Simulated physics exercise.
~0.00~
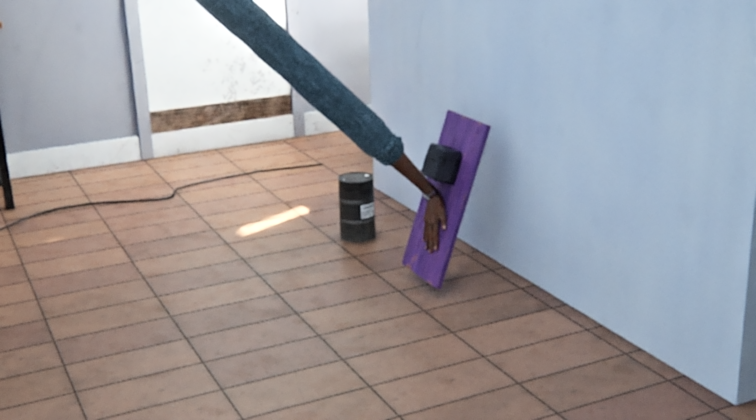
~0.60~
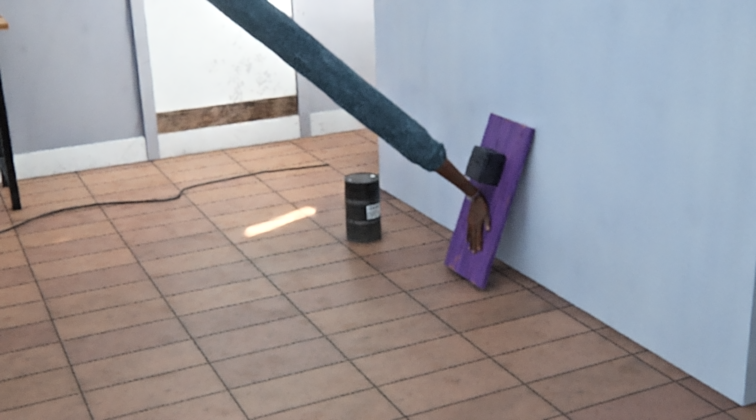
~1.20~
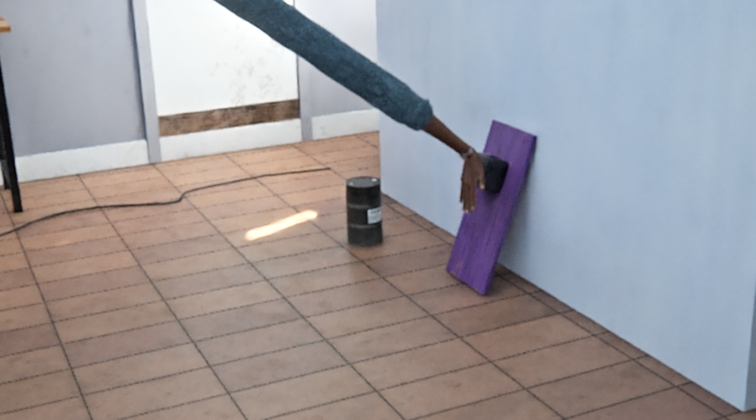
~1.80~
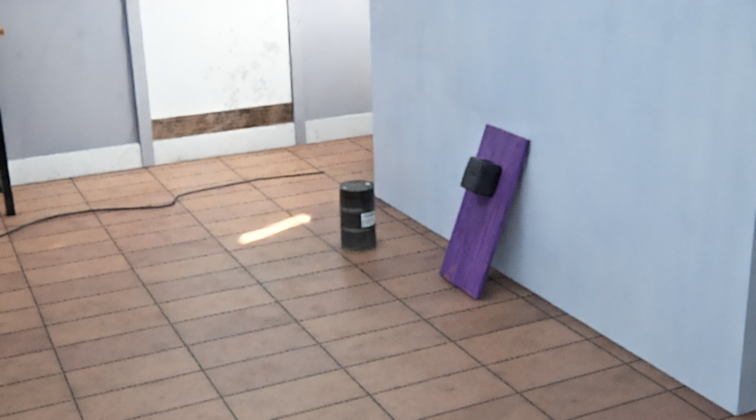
In a room with a brown tiled floor, a hand at the end of a blue-green sleeve holds a long purple board that leans beside a pale blue wall, with a small black block on its face. A black canister stands on the tiles to the left, near a bright patch of light. The hand moves the board a little to the right, still tilted. Then the fingers let go and the hand draws back, leaving the view. The board stays leaning against the wall without slipping, and the canister remains in its place.
